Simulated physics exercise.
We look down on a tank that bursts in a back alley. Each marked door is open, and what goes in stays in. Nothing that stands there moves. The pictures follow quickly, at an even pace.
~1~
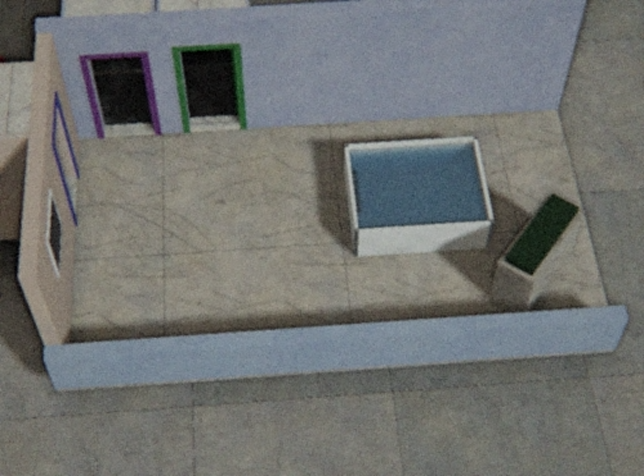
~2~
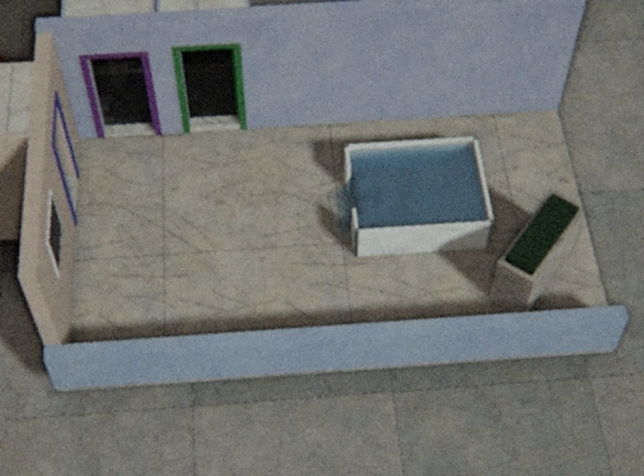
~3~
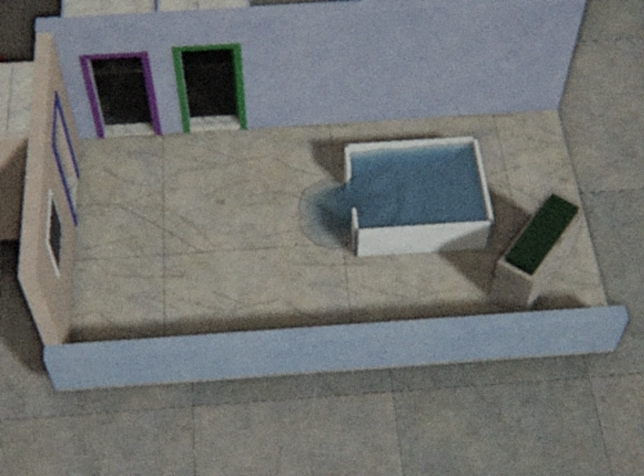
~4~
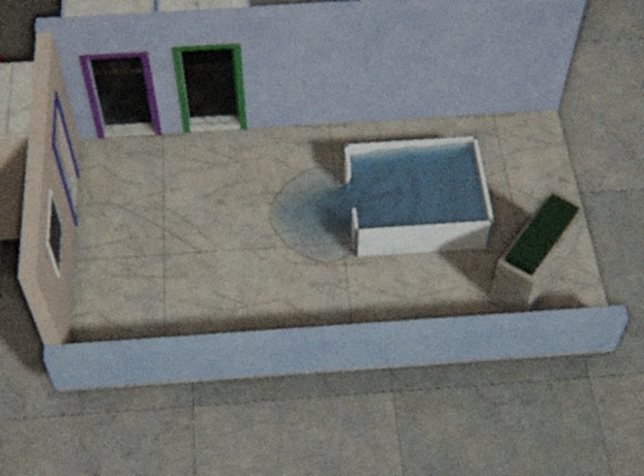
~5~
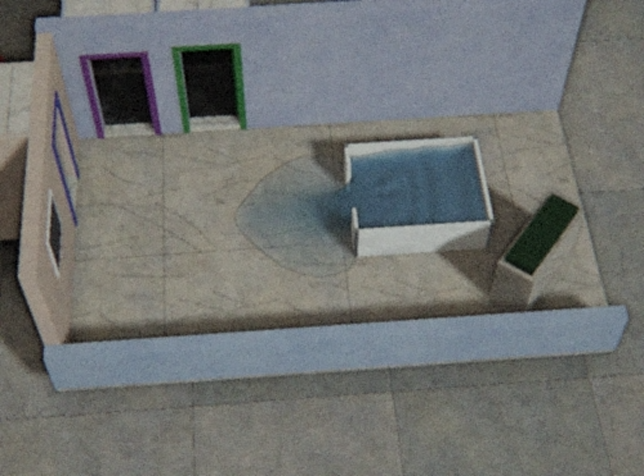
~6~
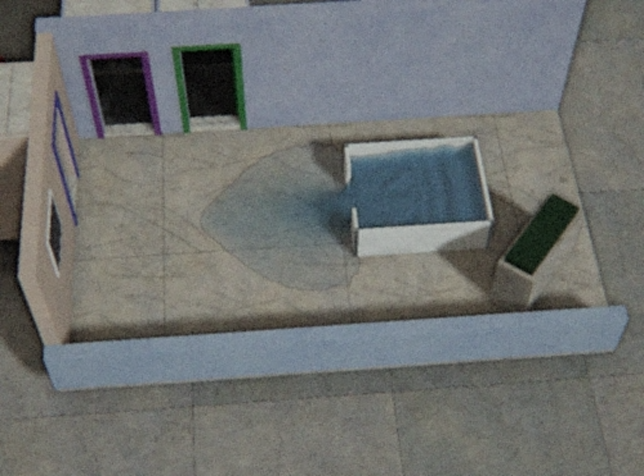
In a walled back alley seen from above, a white-sided tank of still blue water sits near a narrow box with a green top. A gap opens in the tank's left side and water bursts out, fanning leftward across the pale floor in a steadily widening, thinning sheet as ripples cross the tank.
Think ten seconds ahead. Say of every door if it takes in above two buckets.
The green door holds within the limit; the blue door floods; the purple door floods.
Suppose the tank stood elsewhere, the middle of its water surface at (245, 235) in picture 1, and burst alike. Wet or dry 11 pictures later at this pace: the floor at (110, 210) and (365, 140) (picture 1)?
In turn: Under water, dry.
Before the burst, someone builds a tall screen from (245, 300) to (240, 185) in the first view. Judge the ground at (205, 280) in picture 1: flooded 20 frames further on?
At that place: Dry.
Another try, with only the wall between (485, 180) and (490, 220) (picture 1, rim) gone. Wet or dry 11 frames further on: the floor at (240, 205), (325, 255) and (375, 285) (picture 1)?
As listed: Free of water, free of water, awash.
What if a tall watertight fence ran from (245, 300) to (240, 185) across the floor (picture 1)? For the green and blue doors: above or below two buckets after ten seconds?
One by one: The green door is over; the blue door stays under.
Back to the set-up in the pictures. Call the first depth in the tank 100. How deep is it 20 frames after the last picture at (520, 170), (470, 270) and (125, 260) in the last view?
In turn 0, 0 and 4 in a hundred.
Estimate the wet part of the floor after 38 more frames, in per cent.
Roughly 55 per cent.
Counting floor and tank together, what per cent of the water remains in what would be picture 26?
Some 98 per cent.
A moment on, water covers 35 % of the floor; the green door wet at the sill, nothing in, the blue door not reached, the purple door not reached.
Next, water covers 55 % of the floor; the green door wet at the sill, nothing in, the blue door under two buckets in, the purple door under two buckets in.
Then, water covers 55 % of the floor; the green door under two buckets in, the blue door over two buckets in, the purple door under two buckets in.
Later, water covers 55 % of the floor; the green door under two buckets in, the blue door over two buckets in, the purple door far over two buckets in.
In the end, water covers 80 % of the floor; the green door under two buckets in, the blue door far over two buckets in, the purple door far over two buckets in.
